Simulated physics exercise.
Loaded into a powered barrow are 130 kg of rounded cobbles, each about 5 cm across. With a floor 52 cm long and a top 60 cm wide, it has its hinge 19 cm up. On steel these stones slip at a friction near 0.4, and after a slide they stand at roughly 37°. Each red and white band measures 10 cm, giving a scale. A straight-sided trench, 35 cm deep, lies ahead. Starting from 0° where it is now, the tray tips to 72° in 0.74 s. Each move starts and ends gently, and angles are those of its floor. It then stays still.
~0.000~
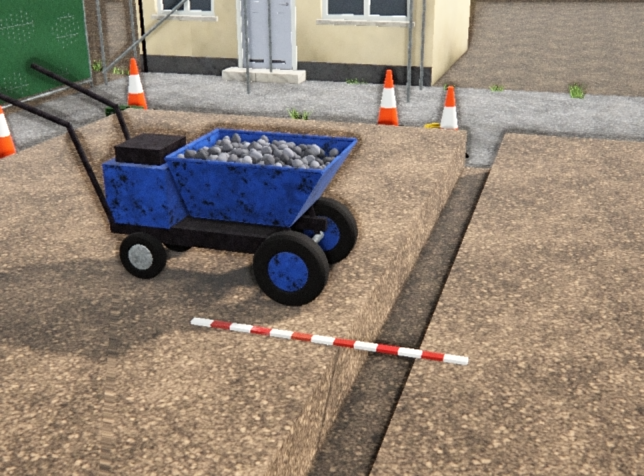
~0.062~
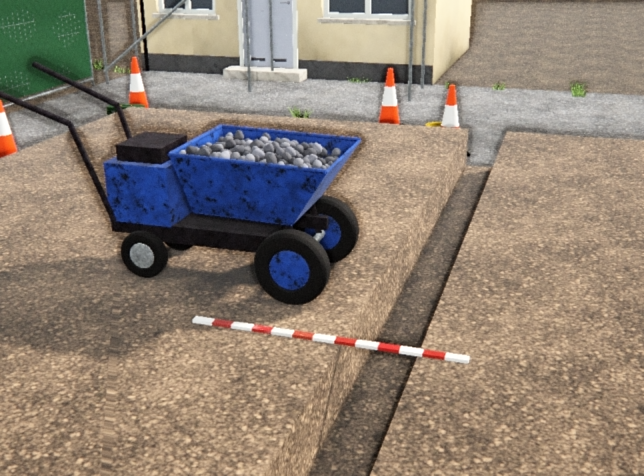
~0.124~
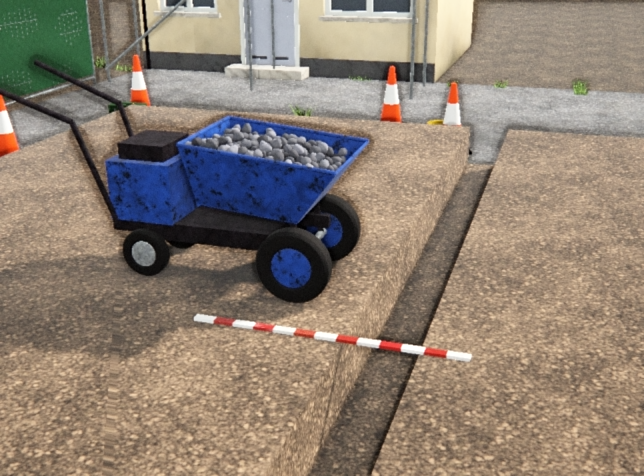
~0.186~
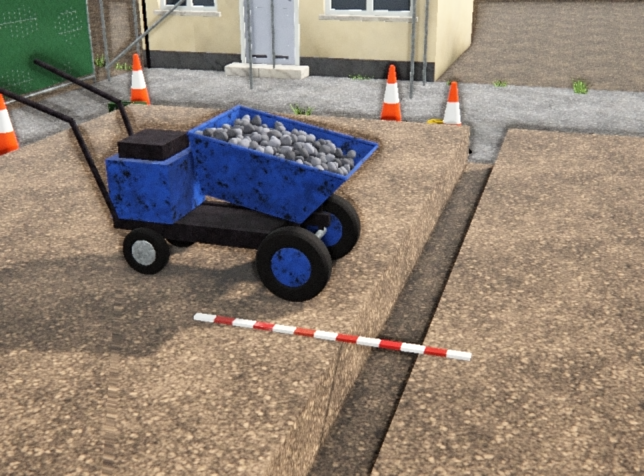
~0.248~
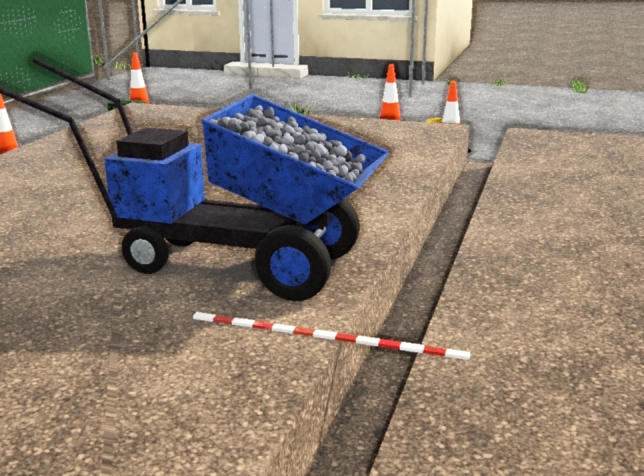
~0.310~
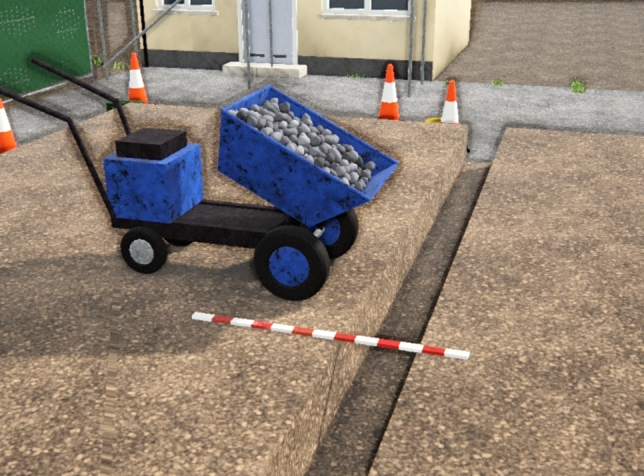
A blue wheeled barrow loaded with rounded grey stones stood on brown ground beside a narrow trench, and its tray slowly tilted, the back rising and the front lip lowering toward the right.
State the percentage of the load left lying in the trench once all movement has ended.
The share left there is about 48 per cent.
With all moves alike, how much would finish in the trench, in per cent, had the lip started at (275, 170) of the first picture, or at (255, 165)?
Near 90 and near 90 percent.
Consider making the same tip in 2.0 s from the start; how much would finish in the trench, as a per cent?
In that case some 60 per cent.
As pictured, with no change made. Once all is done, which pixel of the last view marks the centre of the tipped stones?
(452, 293).
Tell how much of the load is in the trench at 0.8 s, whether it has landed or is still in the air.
About 5 per cent by then.
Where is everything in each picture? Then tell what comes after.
In the first picture, the tray is at 0°, its lip at (322, 172); the top of the load is at (250, 148).
In the second picture, the tray is at 1°, its lip at (326, 172); the top of the load is at (251, 144); the stones move at 0.3 m/s on average.
The third picture shows lip at (335, 174), floor tilted 5°, highest stones at (244, 136); the stones move at 0.7 m/s on average.
The fourth picture shows lip at (346, 179), floor tilted 11°, highest stones at (244, 127); the stones move at 0.9 m/s on average.
The fifth picture shows lip at (358, 188), floor tilted 19°, highest stones at (255, 117); the stones move at 1.1 m/s on average.
The sixth picture shows lip at (369, 200), floor tilted 27°, highest stones at (266, 109); the stones move at 1.2 m/s on average.
After 0.6 s the floor is at 60°; 100 % in the tray; the foremost stones are at (399, 224).
After 0.8 s the floor is at 72°; 67 % in the tray, 7 % in the trench, 26 % past the trench; the foremost stones are at (490, 303).
After 1.2 s the floor is at 72°; 29 % in the tray, 17 % in the trench, 53 % past the trench; the foremost stones are past the picture's edge.
After 3.1 s the floor is at 72°; 0 % in the tray, 48 % in the trench, 52 % past the trench; the foremost stones are past the picture's edge.
